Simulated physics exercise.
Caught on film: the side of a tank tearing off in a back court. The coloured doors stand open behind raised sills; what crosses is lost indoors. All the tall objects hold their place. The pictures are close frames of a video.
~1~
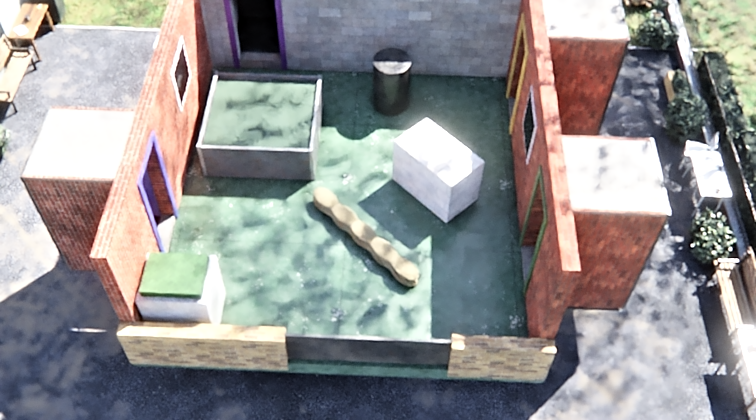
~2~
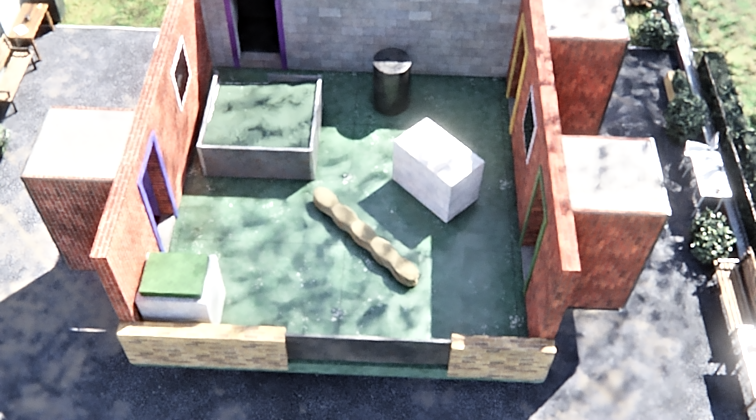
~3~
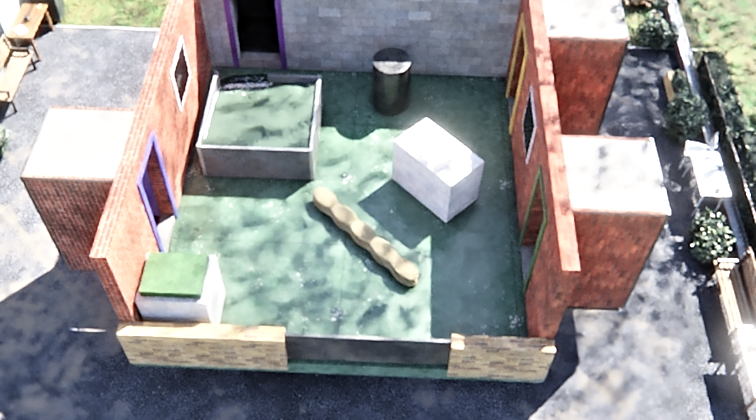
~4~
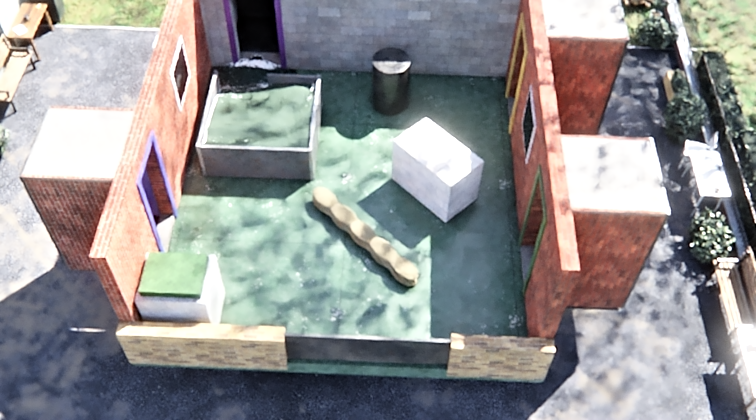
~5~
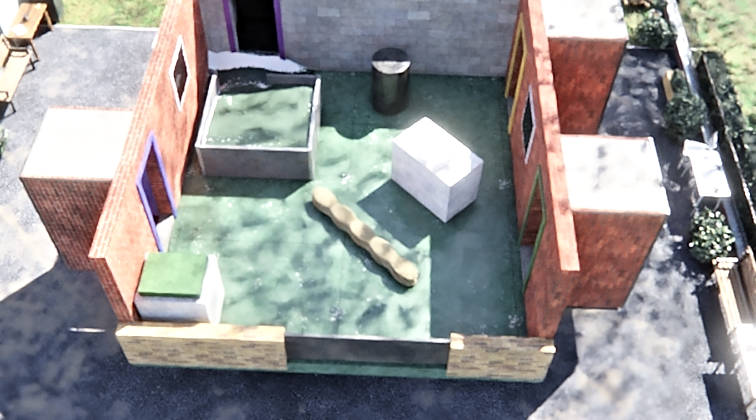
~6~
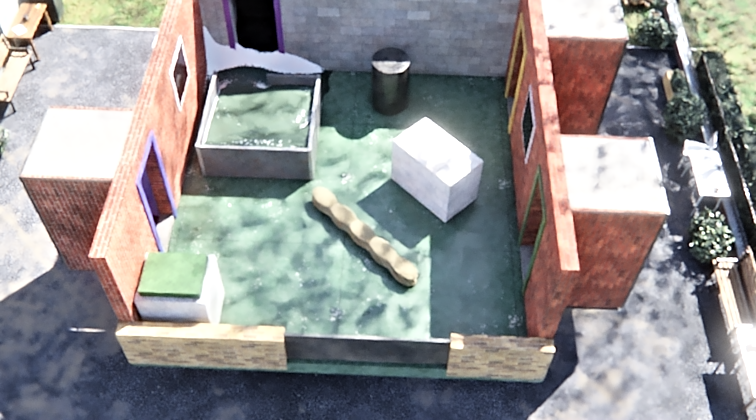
Water burst from the far side of a square tank in a brick-walled court, then spread in a pale sheet by the purple-framed doorway while the white block and dark barrel stayed still.
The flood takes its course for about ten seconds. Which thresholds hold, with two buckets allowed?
The yellow door takes more than that; the purple door takes more than that; the green door stays under that; the blue door stays under that.
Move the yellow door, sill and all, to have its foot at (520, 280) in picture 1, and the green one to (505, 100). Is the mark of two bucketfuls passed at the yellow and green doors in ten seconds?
My reading: The yellow one stays under, the green one is over.
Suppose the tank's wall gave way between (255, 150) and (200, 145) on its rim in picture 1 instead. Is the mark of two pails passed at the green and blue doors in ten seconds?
My reading: The green one goes over, the blue one goes over.
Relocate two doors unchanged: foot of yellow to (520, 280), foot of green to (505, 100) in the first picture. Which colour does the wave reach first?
The purple door.
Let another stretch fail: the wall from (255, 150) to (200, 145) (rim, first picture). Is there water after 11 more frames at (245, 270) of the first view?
Verdict: Flooded.
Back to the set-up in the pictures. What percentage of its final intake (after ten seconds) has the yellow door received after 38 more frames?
I make it 50 per cent.
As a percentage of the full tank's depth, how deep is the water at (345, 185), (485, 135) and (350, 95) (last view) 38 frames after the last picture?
Roughly 6, 10 and 12 per cent, in turn.
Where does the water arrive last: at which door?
I say the door marked green.
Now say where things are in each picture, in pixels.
In the first frame, the tank at (262, 113) is whole and still.
In the second frame, water pours out on the tank's far side and has run to a hidden place.
In the third frame, the front is at a hidden place, out from the gap on the tank's far side.
In the fourth frame, the front is at (291, 70), out from the gap on the tank's far side.
In the fifth frame, the front is at (310, 70), out from the gap on the tank's far side.
In the sixth frame, water pours out on the tank's far side and has run to (326, 71).
A moment on, water covers 10 % of the floor; the yellow door not reached, the purple door far over two buckets in, the green door not reached, the blue door not reached.
Next, water covers 25 % of the floor; the yellow door not reached, the purple door far over two buckets in, the green door not reached, the blue door wet at the sill, nothing in.
Then, water covers 40 % of the floor; the yellow door under two buckets in, the purple door far over two buckets in, the green door not reached, the blue door wet at the sill, nothing in.
Later, water covers 80 % of the floor; the yellow door over two buckets in, the purple door far over two buckets in, the green door wet at the sill, nothing in, the blue door wet at the sill, nothing in.
In the end, water covers 95 % of the floor; the yellow door far over two buckets in, the purple door far over two buckets in, the green door under two buckets in, the blue door wet at the sill, nothing in.
